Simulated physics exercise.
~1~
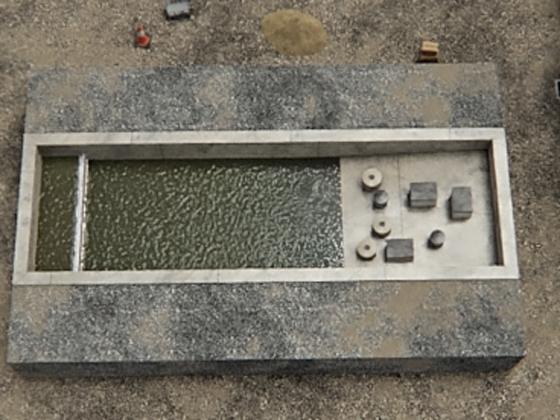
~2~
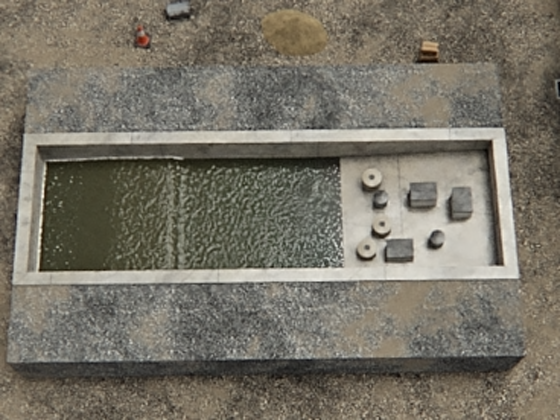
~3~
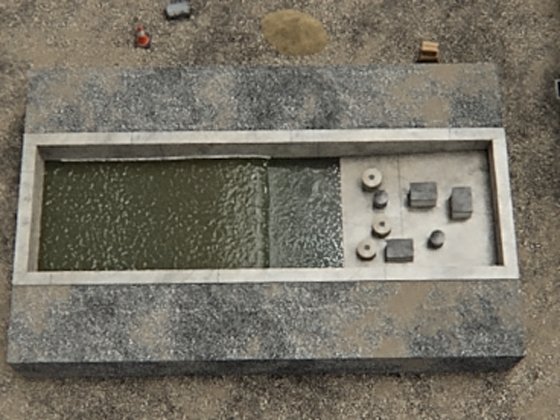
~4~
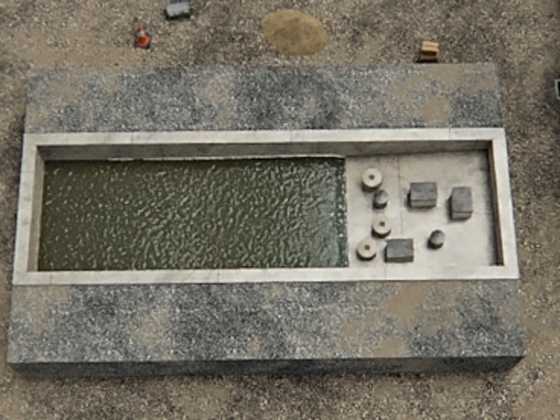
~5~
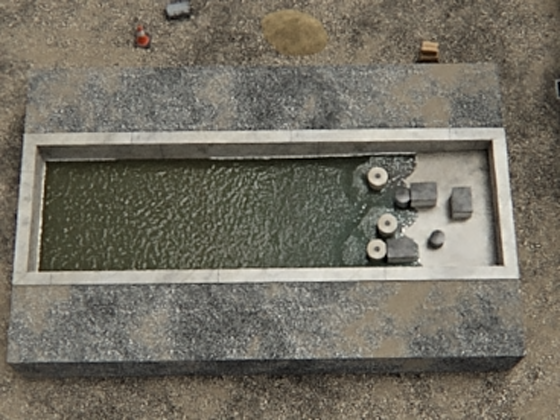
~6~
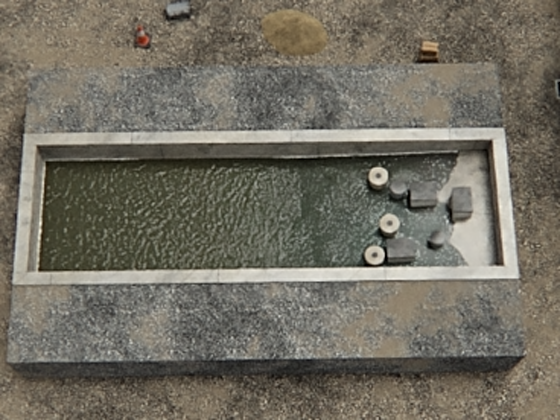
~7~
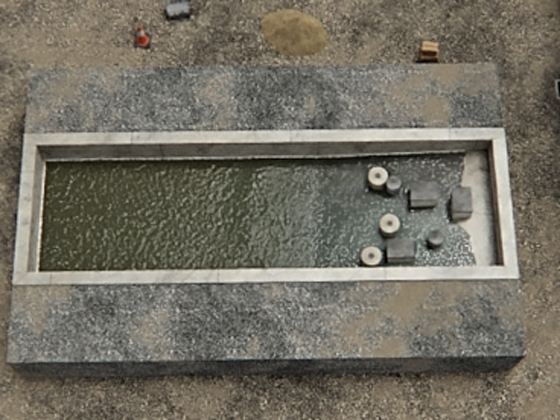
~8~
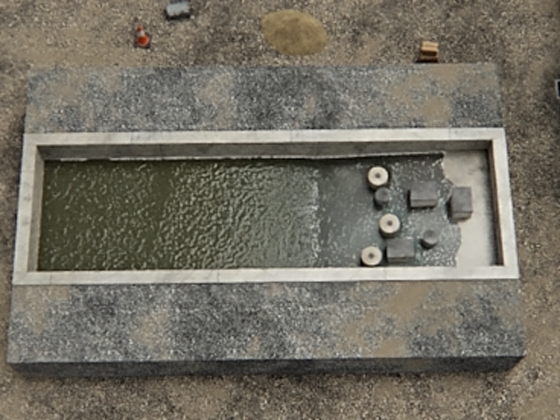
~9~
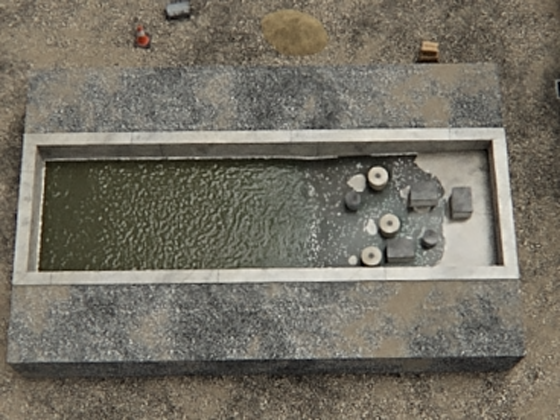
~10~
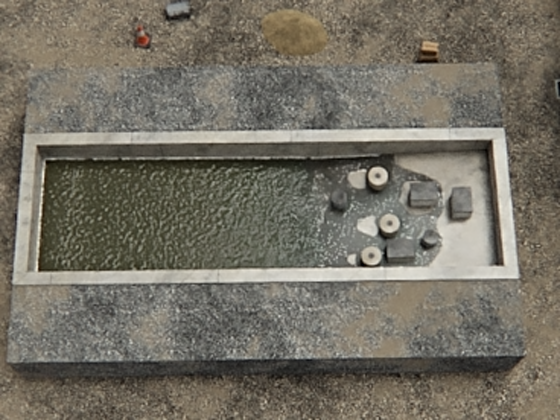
A long, pale-walled basin set in a speckled grey slab on gravelly ground is seen from high above, with green water on the left and a bare, pale floor on the right. Grey blocks, pale round pieces and small dark pails stand on the dry end. The thin barrier near the left wall vanishes, and a low wave crosses to the right. Water spreads around the objects, nudging some slightly and carrying one dark pail right, then back left. The water reaches almost to the right wall, then retreats, leaving that pail left of its starting place and the blocks nearly unmoved.
